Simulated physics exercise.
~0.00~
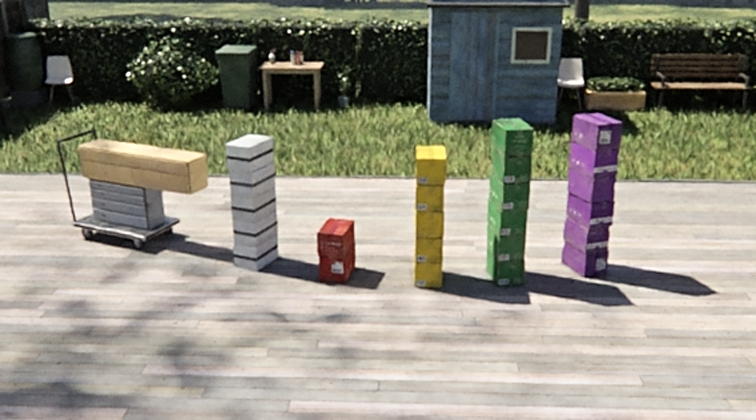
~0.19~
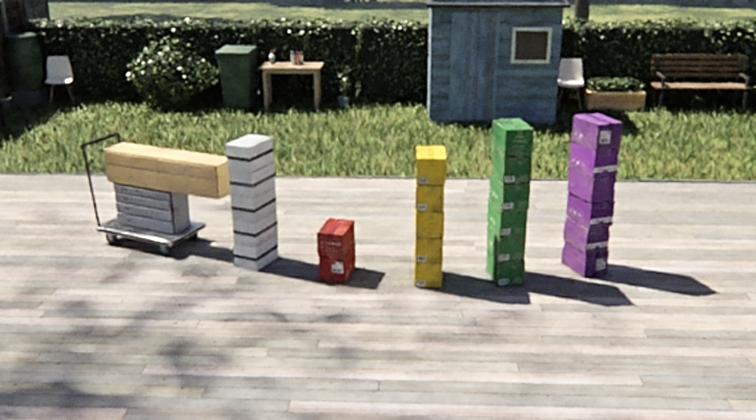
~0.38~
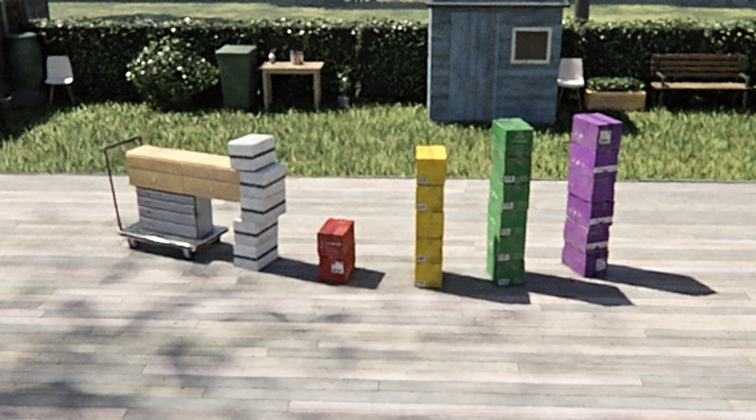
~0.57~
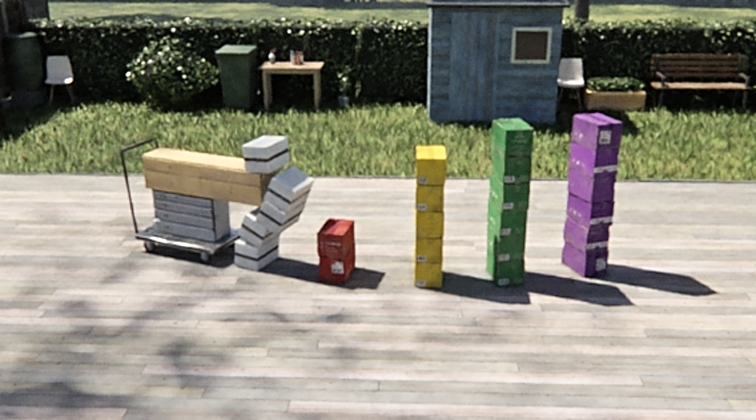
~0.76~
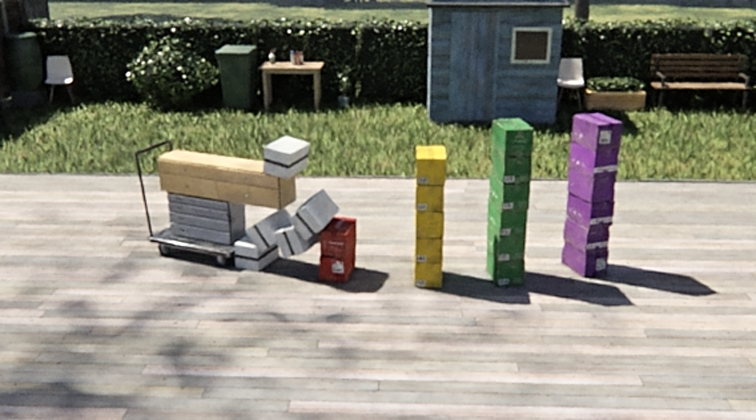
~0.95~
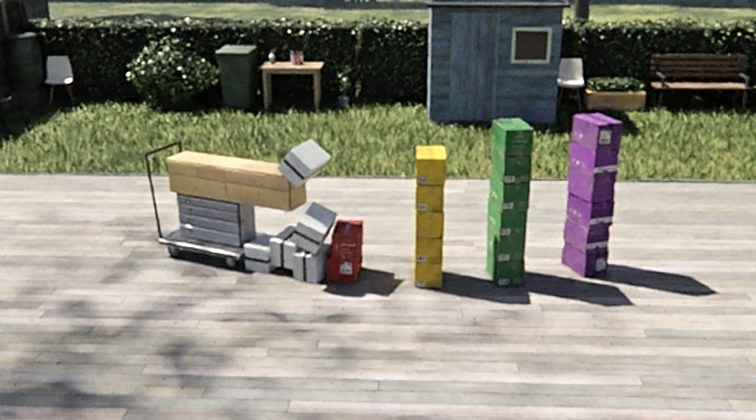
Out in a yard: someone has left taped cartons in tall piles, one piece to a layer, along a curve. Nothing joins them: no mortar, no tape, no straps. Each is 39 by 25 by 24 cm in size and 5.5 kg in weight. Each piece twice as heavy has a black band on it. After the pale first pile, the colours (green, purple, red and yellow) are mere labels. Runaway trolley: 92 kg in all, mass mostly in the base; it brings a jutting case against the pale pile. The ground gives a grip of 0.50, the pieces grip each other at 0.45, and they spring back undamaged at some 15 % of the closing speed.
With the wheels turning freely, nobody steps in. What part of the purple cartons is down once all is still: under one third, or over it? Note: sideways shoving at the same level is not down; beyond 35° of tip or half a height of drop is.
Under one third.
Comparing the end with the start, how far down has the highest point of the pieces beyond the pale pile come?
Roughly 0 centimetres.
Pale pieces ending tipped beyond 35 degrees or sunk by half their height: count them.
4.
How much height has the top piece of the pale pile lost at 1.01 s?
10 cm lower.
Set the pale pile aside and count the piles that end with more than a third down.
0.
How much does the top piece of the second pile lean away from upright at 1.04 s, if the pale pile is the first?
Roughly 0 degrees.
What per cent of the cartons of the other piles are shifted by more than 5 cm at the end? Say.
It works out to 10 percent.
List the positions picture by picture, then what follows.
In the first frame (we follow the side turned to the camera), load (182, 171) 50 cm short; top purple carton (584, 133); top red carton (330, 246); no other piece has moved.
In the second frame, load (210, 176) 17 cm short; top purple carton (584, 133).
In the third frame, load (236, 179) 11 cm in, top of the pale pile leaning 3°; top purple carton (584, 133); no other piece has moved.
In the fourth frame, load (255, 182) 31 cm in, top of the pale pile leaning 4°; top purple carton (584, 133); no other piece has moved.
In the fifth frame, load (273, 185) 50 cm in, top of the pale pile leaning 9°; top purple carton (584, 133); top red carton (333, 245) displaced 27 mm; one has shifted.
In the sixth frame, load (283, 187) 61 cm in, top of the pale pile leaning 40°; top purple carton (584, 133); top red carton (345, 247) displaced 11 cm; 2 stirred so far.
Around 1.01 s, 4 of the pale pile down; none of the 6 purple cartons down (0 of 19 in all colours); top purple carton unmoved; top red carton displaced 13 cm.
Around 1.04 s, 4 of the pale pile down; none of the 6 purple cartons down (0 of 19 in all colours); top purple carton unmoved; top red carton displaced 14 cm.
Around 1.24 s, 4 of the pale pile down; none of the 6 purple cartons down (0 of 19 in all colours); top purple carton unmoved; top red carton displaced 16 cm.
Finally (2.0 s), 4 of the pale pile down; none of the 6 purple cartons down (0 of 19 in all colours); top purple carton unmoved; top red carton displaced 18 cm. That is 0 per cent. Seen by the last camera, middles, top purple carton near (597, 132), top red carton near (354, 241).
